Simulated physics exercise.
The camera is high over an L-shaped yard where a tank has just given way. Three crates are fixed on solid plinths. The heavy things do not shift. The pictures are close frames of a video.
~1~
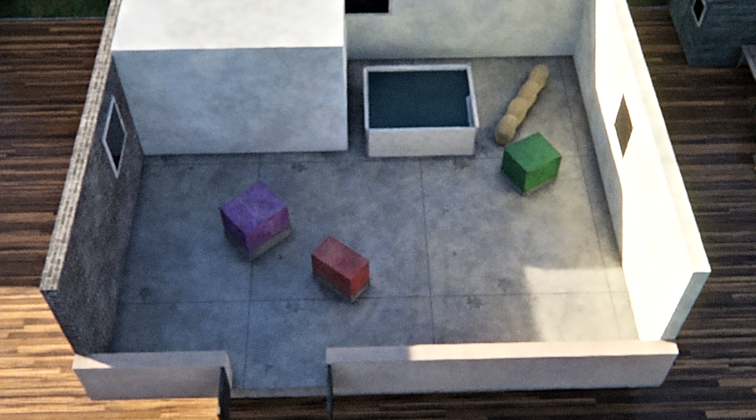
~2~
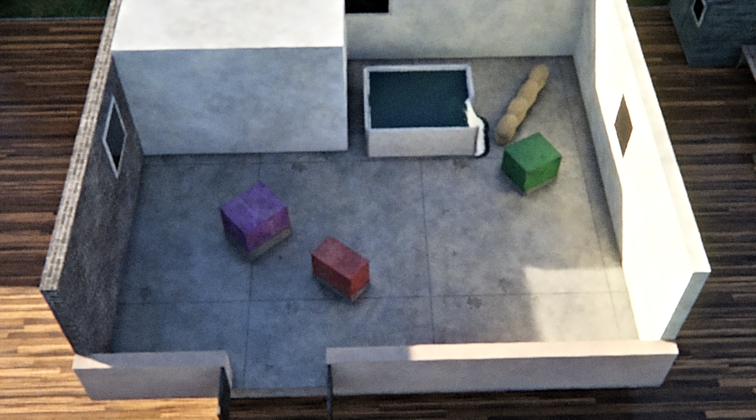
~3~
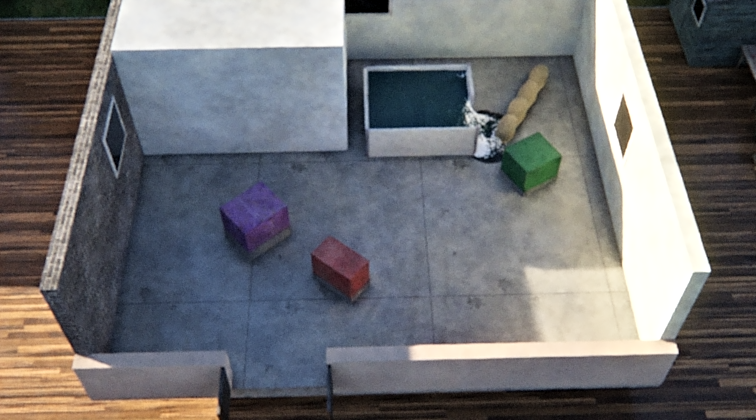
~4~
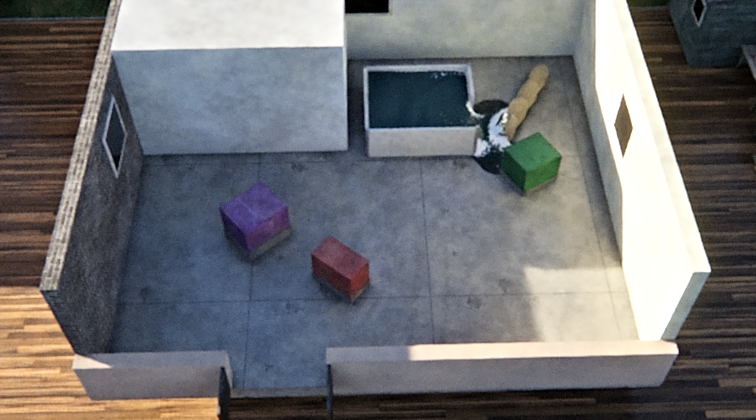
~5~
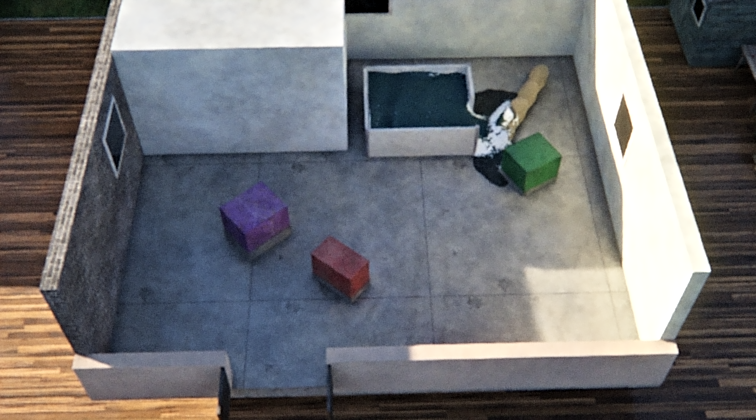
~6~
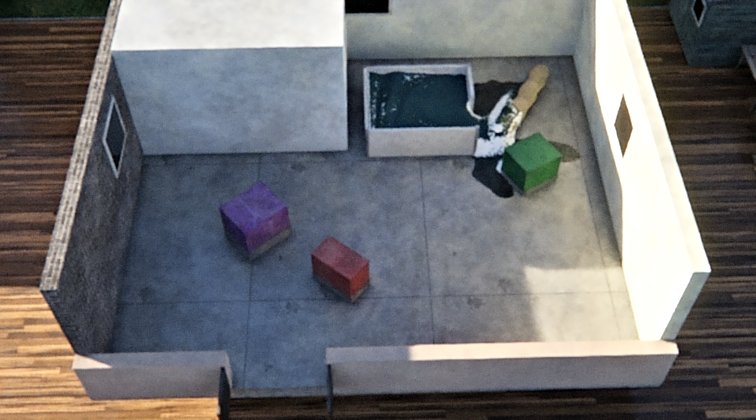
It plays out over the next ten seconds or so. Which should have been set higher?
The purple crate escapes dry; the red crate escapes dry; the green crate is wetted.
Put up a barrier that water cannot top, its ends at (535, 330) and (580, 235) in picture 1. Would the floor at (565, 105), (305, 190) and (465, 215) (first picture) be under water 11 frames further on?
One after the other: Flooded, not flooded, covered.
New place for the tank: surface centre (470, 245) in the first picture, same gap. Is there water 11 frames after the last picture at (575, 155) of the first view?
Verdict: Covered.
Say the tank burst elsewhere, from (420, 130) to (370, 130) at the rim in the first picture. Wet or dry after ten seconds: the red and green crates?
Red crate is topped; green crate remains dry.
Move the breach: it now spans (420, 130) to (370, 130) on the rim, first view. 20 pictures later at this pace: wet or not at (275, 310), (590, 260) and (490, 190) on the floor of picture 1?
In turn: Flooded, no water, free of water.
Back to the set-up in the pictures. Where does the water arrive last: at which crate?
I say the crate marked purple.
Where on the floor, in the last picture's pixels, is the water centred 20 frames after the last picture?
Close to (469, 125).
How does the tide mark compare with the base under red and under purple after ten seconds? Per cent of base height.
Near 50 and 10 in a hundred.
A moment on, water covers 15 % of the floor; the purple crate not reached, the red crate not reached, the green crate water round its plinth.
Next, water covers 25 % of the floor; the purple crate not reached, the red crate not reached, the green crate water round its plinth.
Then, water covers 40 % of the floor; the purple crate not reached, the red crate water round its plinth, the green crate water round its plinth.
Later, water covers 50 % of the floor; the purple crate water round its plinth, the red crate water round its plinth, the green crate water round its plinth.
In the end, water covers 65 % of the floor; the purple crate stayed above the water, the red crate stayed above the water, the green crate was topped.
